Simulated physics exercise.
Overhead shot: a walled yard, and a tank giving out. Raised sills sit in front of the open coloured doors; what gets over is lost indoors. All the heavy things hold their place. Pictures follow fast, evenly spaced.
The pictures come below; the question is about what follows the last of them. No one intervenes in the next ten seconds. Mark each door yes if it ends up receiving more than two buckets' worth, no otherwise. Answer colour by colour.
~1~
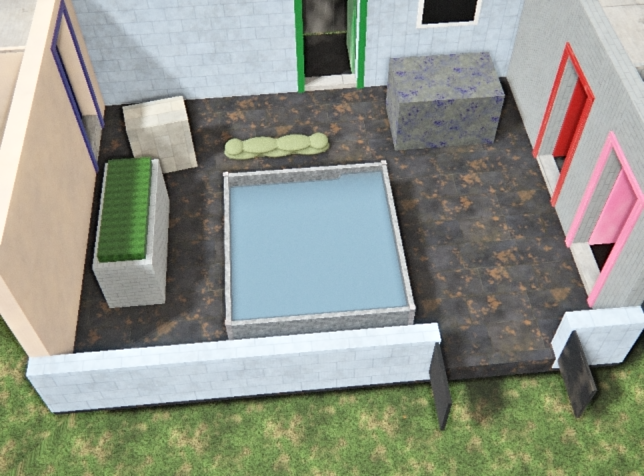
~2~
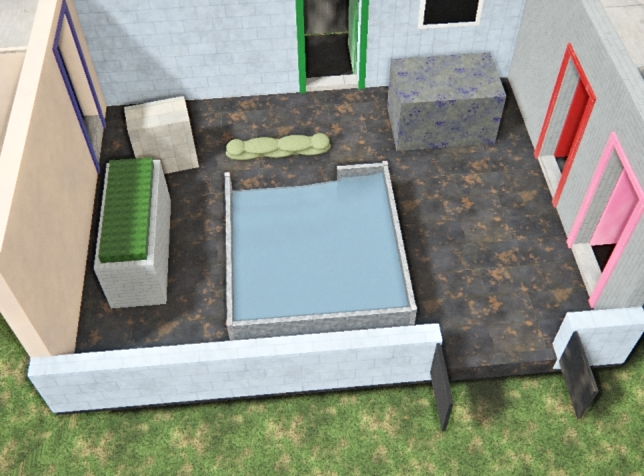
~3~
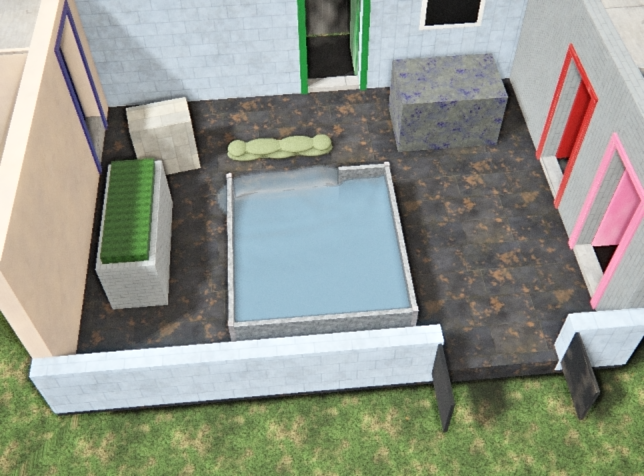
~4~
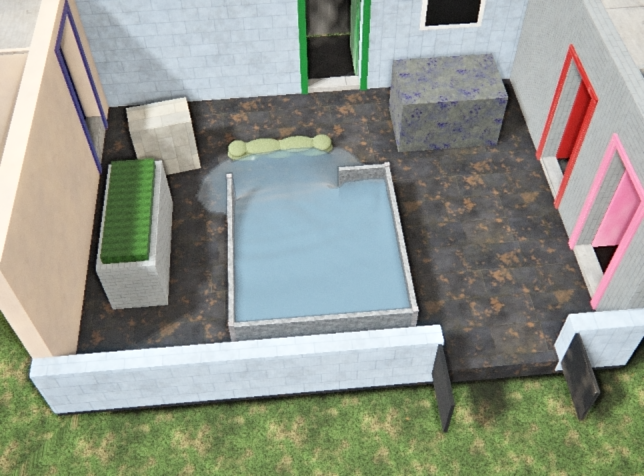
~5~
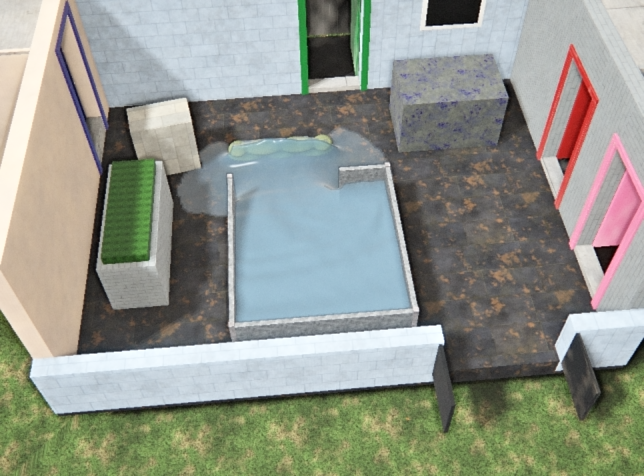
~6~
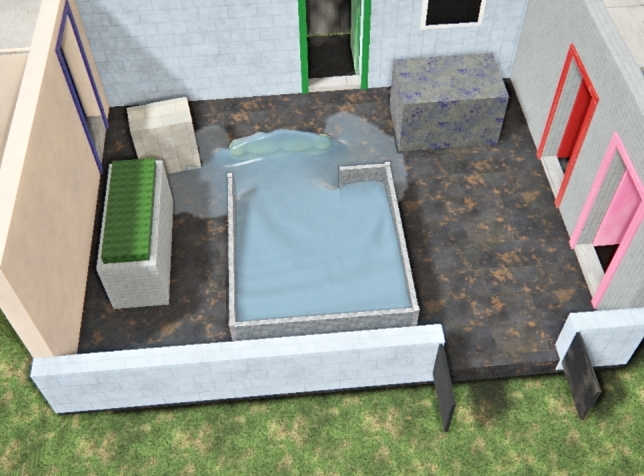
Red door - yes, green door - yes, pink door - no, blue door - no.
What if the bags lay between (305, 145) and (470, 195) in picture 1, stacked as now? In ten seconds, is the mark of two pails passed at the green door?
Green door swamped.
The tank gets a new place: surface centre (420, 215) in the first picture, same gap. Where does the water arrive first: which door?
That's the green door.
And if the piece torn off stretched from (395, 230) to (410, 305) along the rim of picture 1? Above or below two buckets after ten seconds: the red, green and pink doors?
Lab note: The red one tops the threshold; the green one sits below the threshold; the pink one tops the threshold.
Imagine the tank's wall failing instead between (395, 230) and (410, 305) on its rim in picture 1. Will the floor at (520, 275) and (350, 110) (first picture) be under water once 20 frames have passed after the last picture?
One after the other: Wet, free of water.
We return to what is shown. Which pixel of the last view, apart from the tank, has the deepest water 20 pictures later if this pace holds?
Around (99, 194).
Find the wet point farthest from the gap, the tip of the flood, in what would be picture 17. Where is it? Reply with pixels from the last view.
About (485, 80).
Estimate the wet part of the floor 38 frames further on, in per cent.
I reckon 90 per cent or so.
A moment on, water covers 35 % of the floor; the red door not reached, the green door wet at the sill, nothing in, the pink door not reached, the blue door not reached.
Next, water covers 50 % of the floor; the red door not reached, the green door under two buckets in, the pink door not reached, the blue door wet at the sill, nothing in.
Then, water covers 75 % of the floor; the red door under two buckets in, the green door over two buckets in, the pink door not reached, the blue door wet at the sill, nothing in.
Later, water covers 90 % of the floor; the red door over two buckets in, the green door far over two buckets in, the pink door wet at the sill, nothing in, the blue door wet at the sill, nothing in.
In the end, water covers 95 % of the floor; the red door over two buckets in, the green door far over two buckets in, the pink door under two buckets in, the blue door wet at the sill, nothing in.
